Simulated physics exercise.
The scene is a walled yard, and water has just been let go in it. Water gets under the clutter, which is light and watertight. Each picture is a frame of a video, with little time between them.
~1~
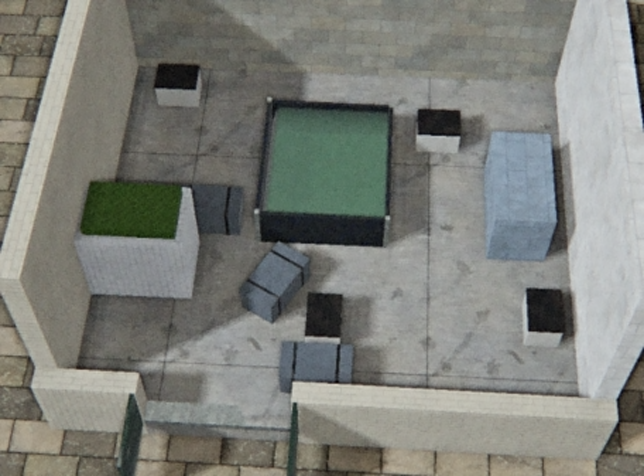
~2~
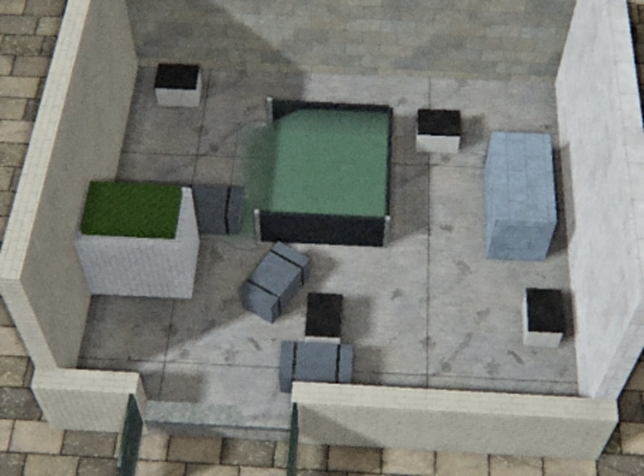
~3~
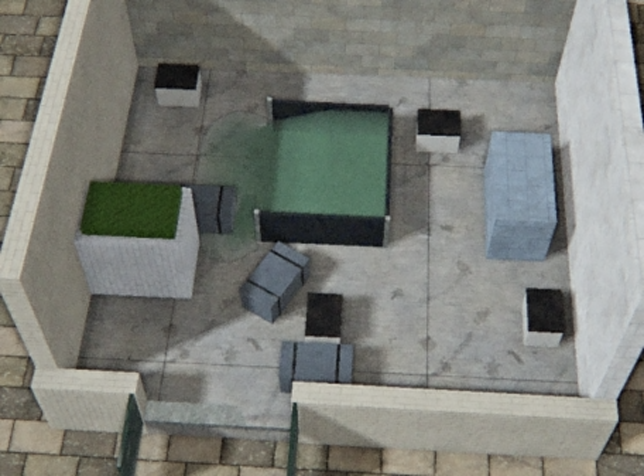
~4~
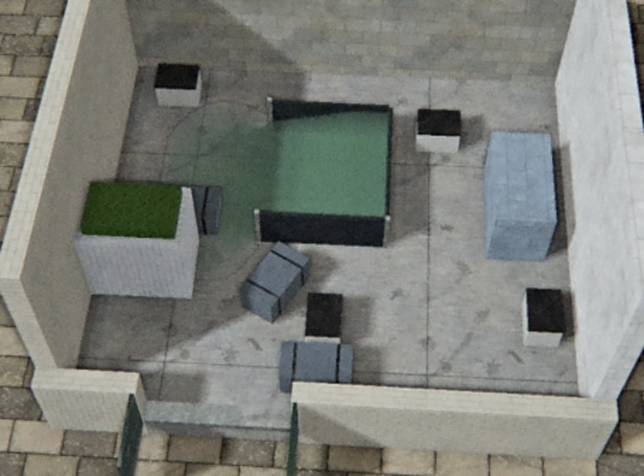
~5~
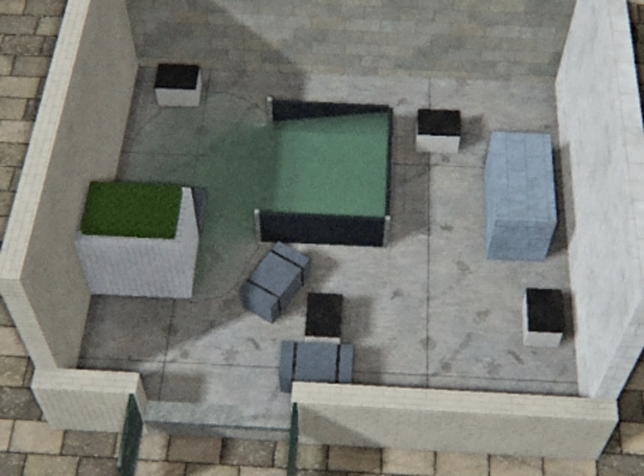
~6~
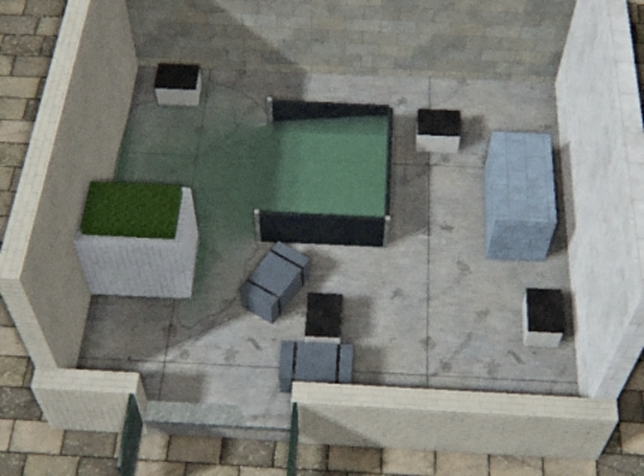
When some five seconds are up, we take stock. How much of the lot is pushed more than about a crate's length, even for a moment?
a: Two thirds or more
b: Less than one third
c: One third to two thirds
b, less than one third.
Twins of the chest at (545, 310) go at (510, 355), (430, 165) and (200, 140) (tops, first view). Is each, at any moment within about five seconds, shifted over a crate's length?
So, in order, the copies go nowhere much, nowhere much, a long way.
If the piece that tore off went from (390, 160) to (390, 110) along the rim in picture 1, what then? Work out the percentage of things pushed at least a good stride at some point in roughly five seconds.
That works out to some 10 %.
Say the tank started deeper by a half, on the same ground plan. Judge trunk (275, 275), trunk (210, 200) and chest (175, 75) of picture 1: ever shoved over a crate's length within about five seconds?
Answers in the order asked: Stayed within the threshold, went past the threshold, went past the threshold.
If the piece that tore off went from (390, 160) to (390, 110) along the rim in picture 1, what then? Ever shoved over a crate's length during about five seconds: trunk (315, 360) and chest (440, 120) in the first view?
In order: Stopped short of it and reached that distance.
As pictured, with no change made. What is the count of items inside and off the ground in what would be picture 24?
By my reckoning the number comes out at 2.
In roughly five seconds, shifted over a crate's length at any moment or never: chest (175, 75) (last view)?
Verdict on that one: Displaced that much.
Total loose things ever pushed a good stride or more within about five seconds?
Exactly 2.
A moment on, 1 of 7 are well off their spots; 1 afloat.
Next, 1 of 7 are well off their spots; 2 afloat.
Later, 2 of 7 are well off their spots; 2 afloat.
In the end, 2 of 7 are well off their spots, and 2 have been at some point; 2 afloat.
